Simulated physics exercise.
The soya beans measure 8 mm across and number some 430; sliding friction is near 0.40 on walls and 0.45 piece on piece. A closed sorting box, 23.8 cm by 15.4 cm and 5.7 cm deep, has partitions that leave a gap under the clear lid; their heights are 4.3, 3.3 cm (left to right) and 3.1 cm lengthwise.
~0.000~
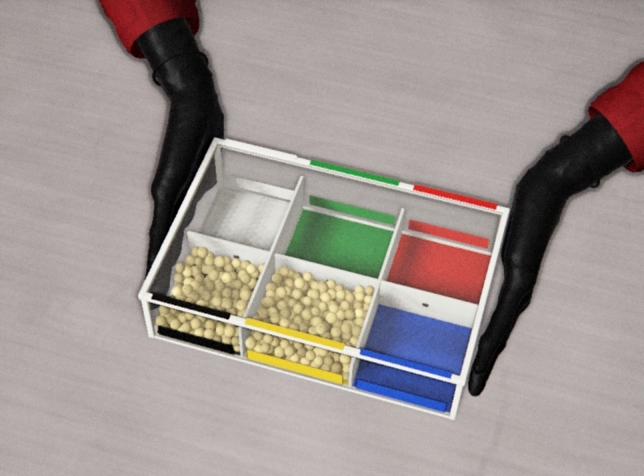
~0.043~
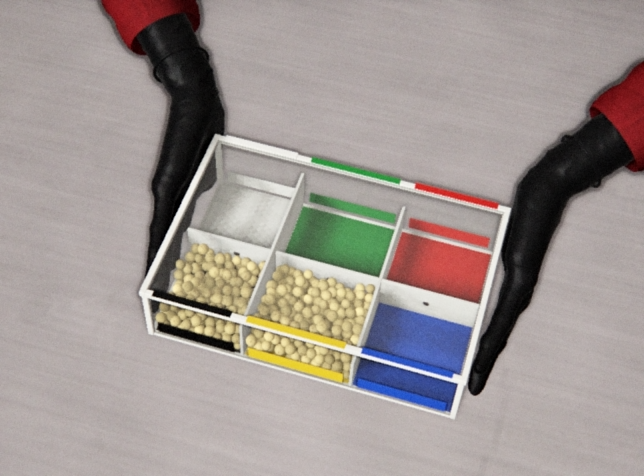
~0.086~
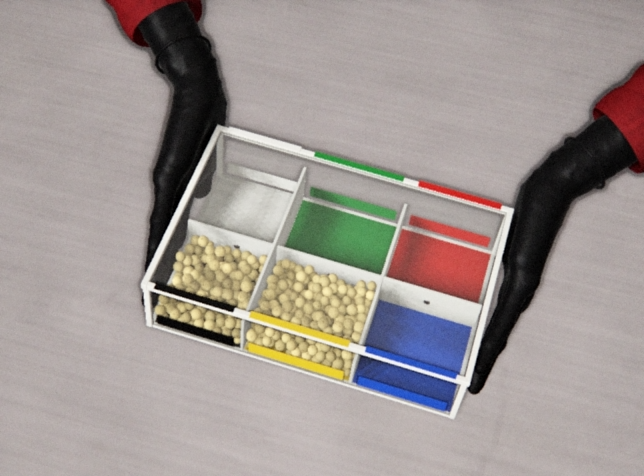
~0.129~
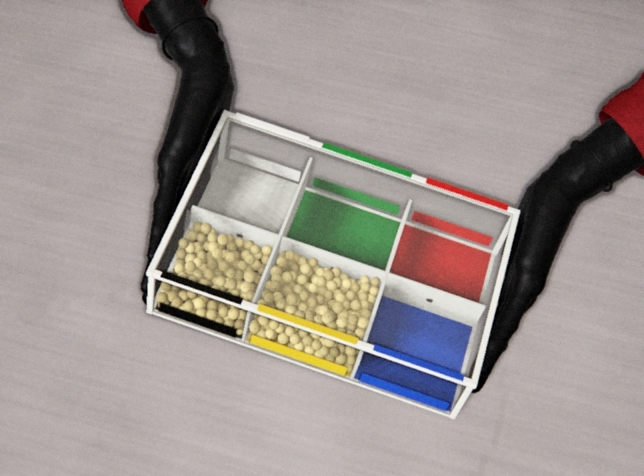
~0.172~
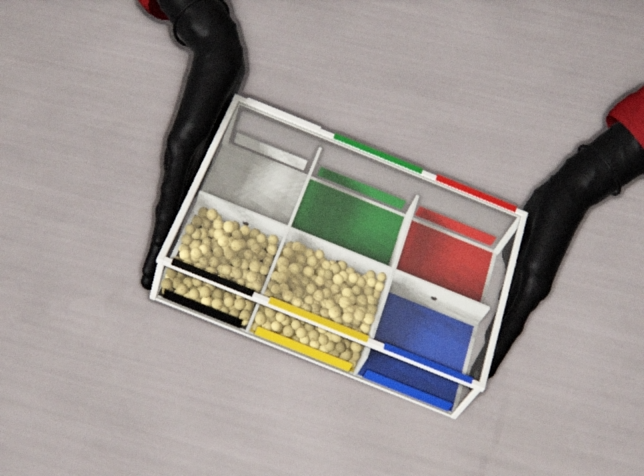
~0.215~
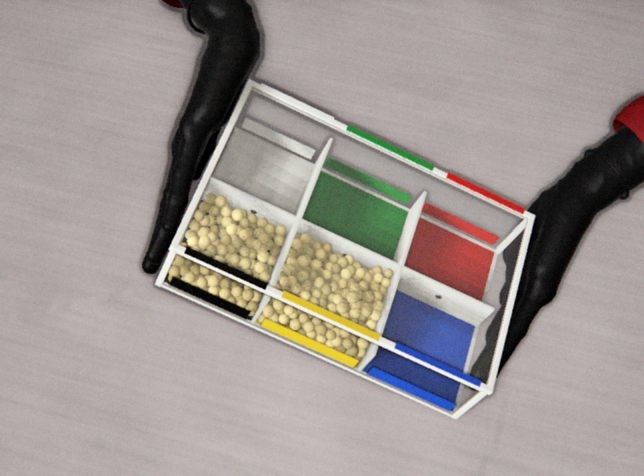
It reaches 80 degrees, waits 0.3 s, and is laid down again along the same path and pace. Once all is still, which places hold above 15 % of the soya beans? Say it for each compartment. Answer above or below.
Red below, blue above, green below, yellow above, white below, black above.
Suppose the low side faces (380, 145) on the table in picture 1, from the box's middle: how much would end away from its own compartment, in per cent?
Some 50 per cent.
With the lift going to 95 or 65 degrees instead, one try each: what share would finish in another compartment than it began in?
Some 70 and 20 per cent.
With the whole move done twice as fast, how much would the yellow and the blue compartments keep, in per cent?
Yellow 20, blue 40.
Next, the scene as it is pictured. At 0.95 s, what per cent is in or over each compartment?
Red 5, blue 30, green 0, yellow 35, white 0, black 30.
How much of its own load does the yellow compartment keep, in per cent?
Some 40 per cent.
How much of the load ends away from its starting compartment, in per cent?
Roughly 50 per cent.
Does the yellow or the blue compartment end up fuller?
The blue compartment.
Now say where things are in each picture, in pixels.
Box tilt 0 degrees, front corners at (146, 294) and (460, 378); yellow 60 %, black 40 %, in the first picture.
Box tilt 1 degrees, front corners at (147, 291) and (462, 378), in the second picture.
Box tilt 4 degrees, front corners at (149, 283) and (465, 379), lowest corner right front, in the third picture.
Box tilt 8 degrees, front corners at (154, 271) and (472, 381), lowest corner right front, in the fourth picture.
Box tilt 14 degrees, front corners at (165, 258) and (479, 384), lowest corner right front, in the fifth picture.
Box tilt 19 degrees, front corners at (178, 246) and (487, 387), lowest corner right front; yellow 60 %, black 40 %. The box's pace is about 120 degrees a second, in the sixth picture.
Then, at 0.95 s, tilt 80 degrees; red 5 %, blue 30 %, yellow 35 %, black 30 %.
After 1.44 s, tilt 43 degrees; red 5 %, blue 40 %, yellow 25 %, black 25 %.
Then, at 2.00 s, tilt 0 degrees; red 5 %, blue 40 %, yellow 25 %, black 25 %.
At rest (2.6 s), red 5 %, blue 40 %, green 0 %, yellow 25 %, white 0 %, black 25 %.
